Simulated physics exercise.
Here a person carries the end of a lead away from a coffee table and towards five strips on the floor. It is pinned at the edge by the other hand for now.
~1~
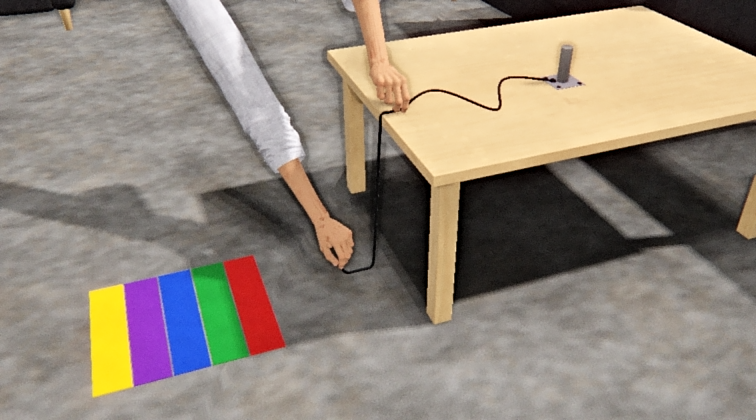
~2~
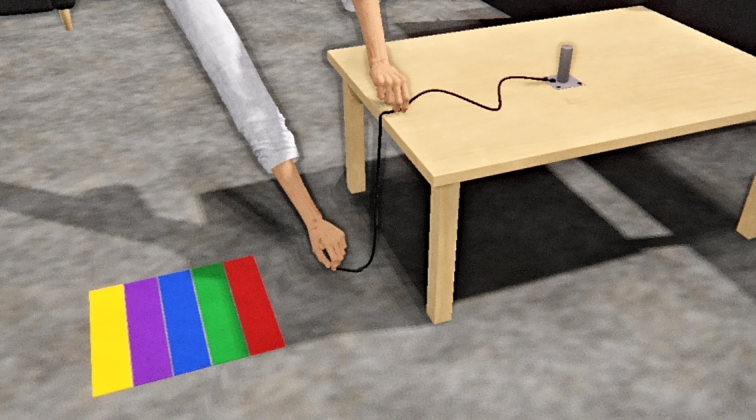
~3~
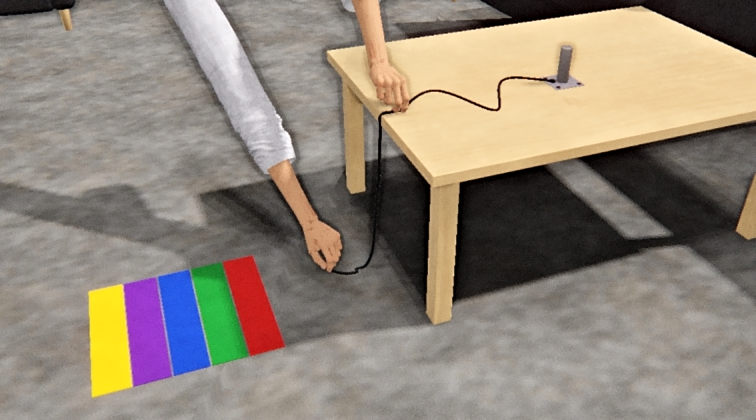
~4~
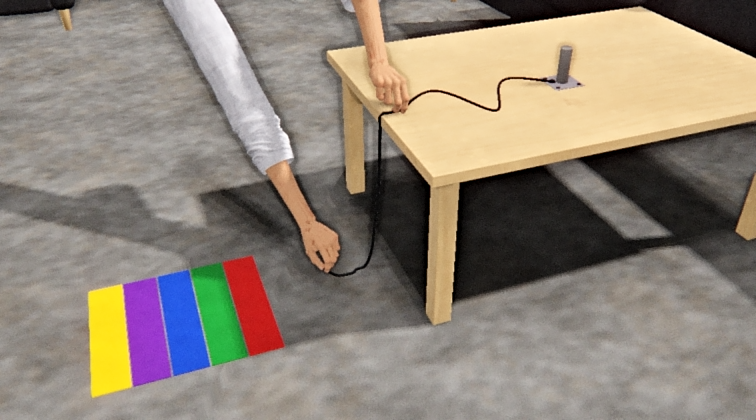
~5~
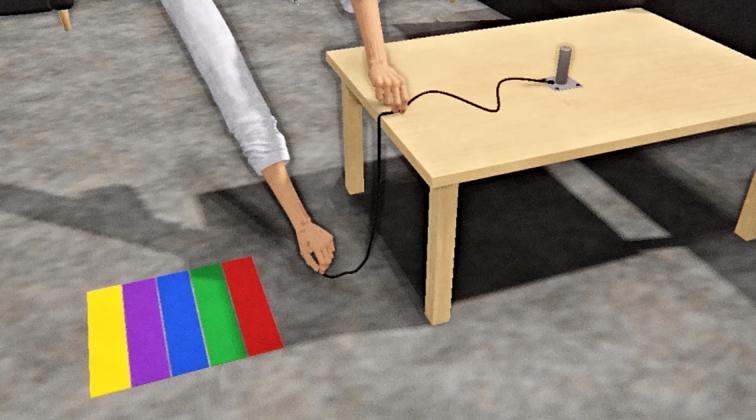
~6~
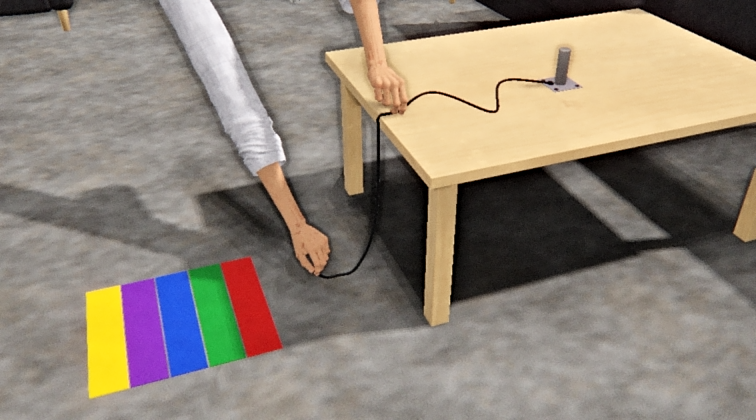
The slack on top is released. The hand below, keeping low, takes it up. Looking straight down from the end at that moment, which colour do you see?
You see yellow.
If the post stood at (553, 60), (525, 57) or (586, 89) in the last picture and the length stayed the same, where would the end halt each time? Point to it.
Going through them in sequence: (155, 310), (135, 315) and finally (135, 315).
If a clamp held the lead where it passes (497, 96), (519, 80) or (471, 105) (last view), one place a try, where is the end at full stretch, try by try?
The pixel places are (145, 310), (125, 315) and (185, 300), one per try.
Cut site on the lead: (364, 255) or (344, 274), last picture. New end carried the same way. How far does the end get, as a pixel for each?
Case by case it comes to about (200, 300) and then about (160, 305).
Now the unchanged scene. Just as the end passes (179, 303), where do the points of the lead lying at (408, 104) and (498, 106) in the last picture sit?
The first one ends up at (368, 166) and the second one at (452, 103).
Early on, end near (179, 303); over blue.
Midway, end near (136, 313); over purple.
At the end of the slack, end near (111, 319); over yellow. Over yellow.
